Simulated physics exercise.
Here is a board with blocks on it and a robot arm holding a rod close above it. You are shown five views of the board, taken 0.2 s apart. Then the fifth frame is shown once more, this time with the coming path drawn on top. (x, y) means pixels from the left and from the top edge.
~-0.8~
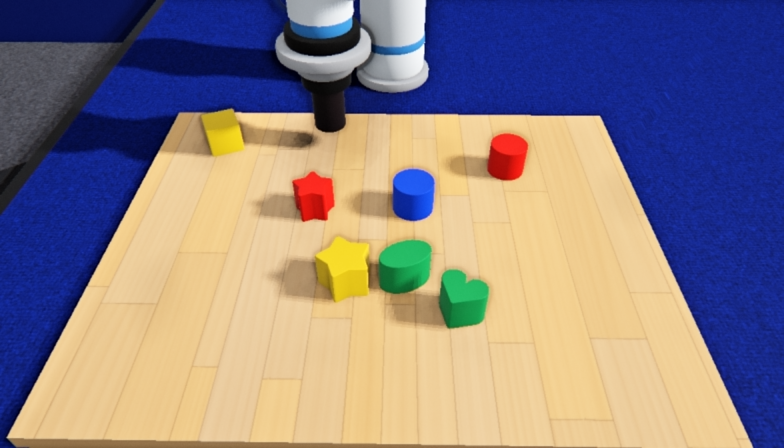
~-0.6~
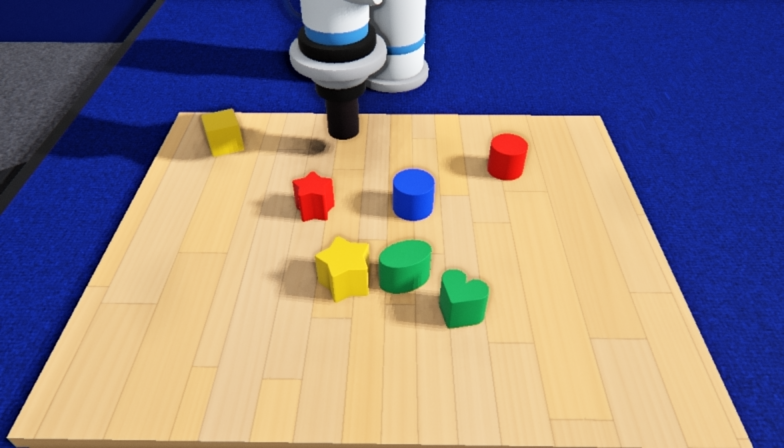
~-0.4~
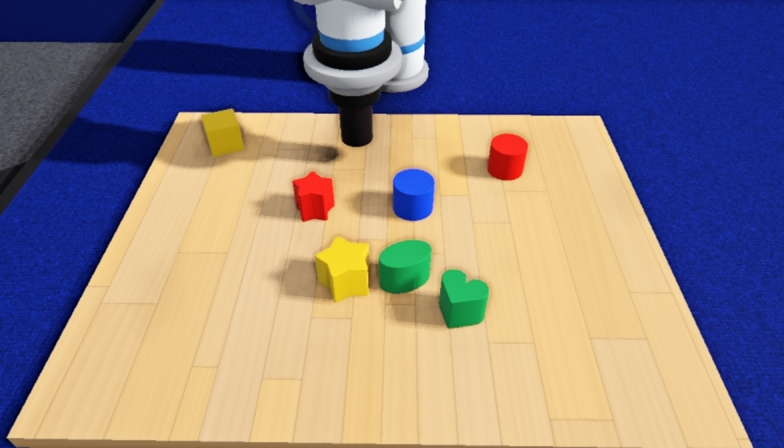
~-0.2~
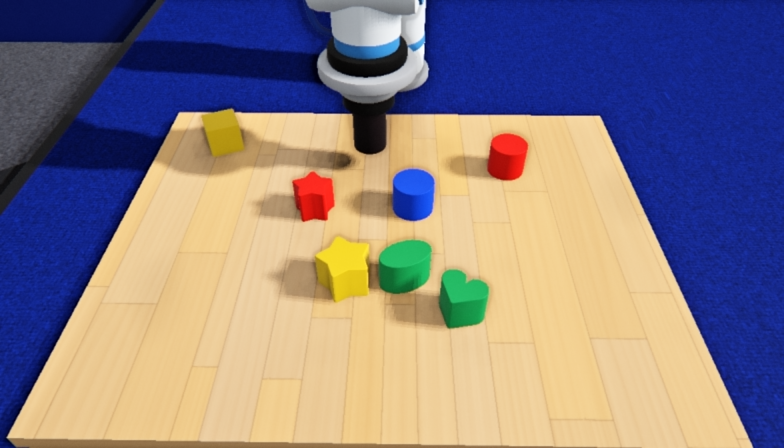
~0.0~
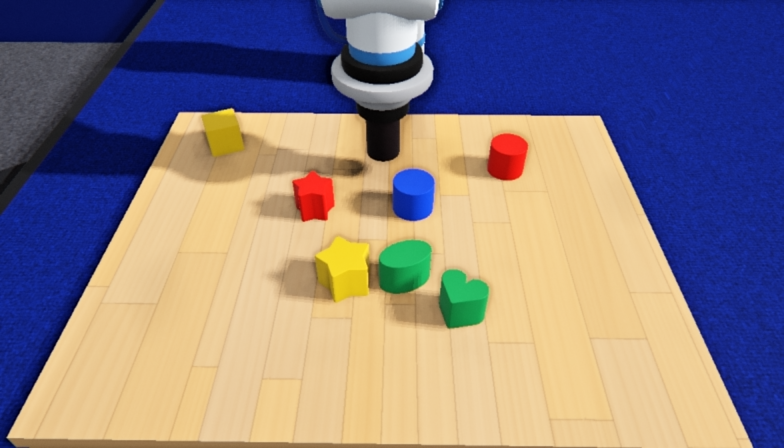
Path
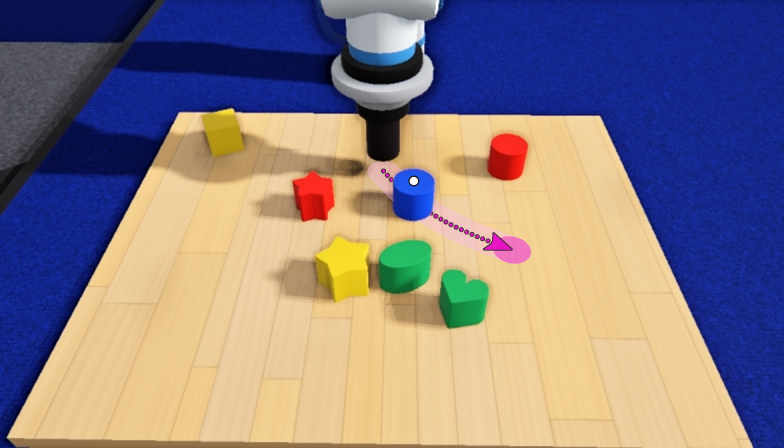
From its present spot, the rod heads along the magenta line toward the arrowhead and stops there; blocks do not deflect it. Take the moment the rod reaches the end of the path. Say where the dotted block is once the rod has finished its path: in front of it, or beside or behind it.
Slipped loose.
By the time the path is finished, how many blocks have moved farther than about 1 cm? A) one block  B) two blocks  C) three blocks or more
My pick is A.
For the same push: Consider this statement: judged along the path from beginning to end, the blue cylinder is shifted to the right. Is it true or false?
That claim is true.
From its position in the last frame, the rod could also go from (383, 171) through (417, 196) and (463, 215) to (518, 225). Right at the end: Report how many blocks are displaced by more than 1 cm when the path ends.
Going by the path, one block will move.
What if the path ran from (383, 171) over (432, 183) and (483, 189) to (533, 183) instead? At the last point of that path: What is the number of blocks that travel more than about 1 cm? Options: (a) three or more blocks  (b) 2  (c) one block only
My answer is option c.
Path on the board, from (383, 171) by way of (413, 200) and (457, 228) to (512, 250); the dot is on the blue cylinder.
The first path, step by step. One third of the way, rod (414, 182); blue cylinder (429, 199).
Two thirds of the way, rod (460, 209); blue cylinder (454, 229).
At the end, rod (516, 230); green elliptical block in place; blue cylinder (462, 235).
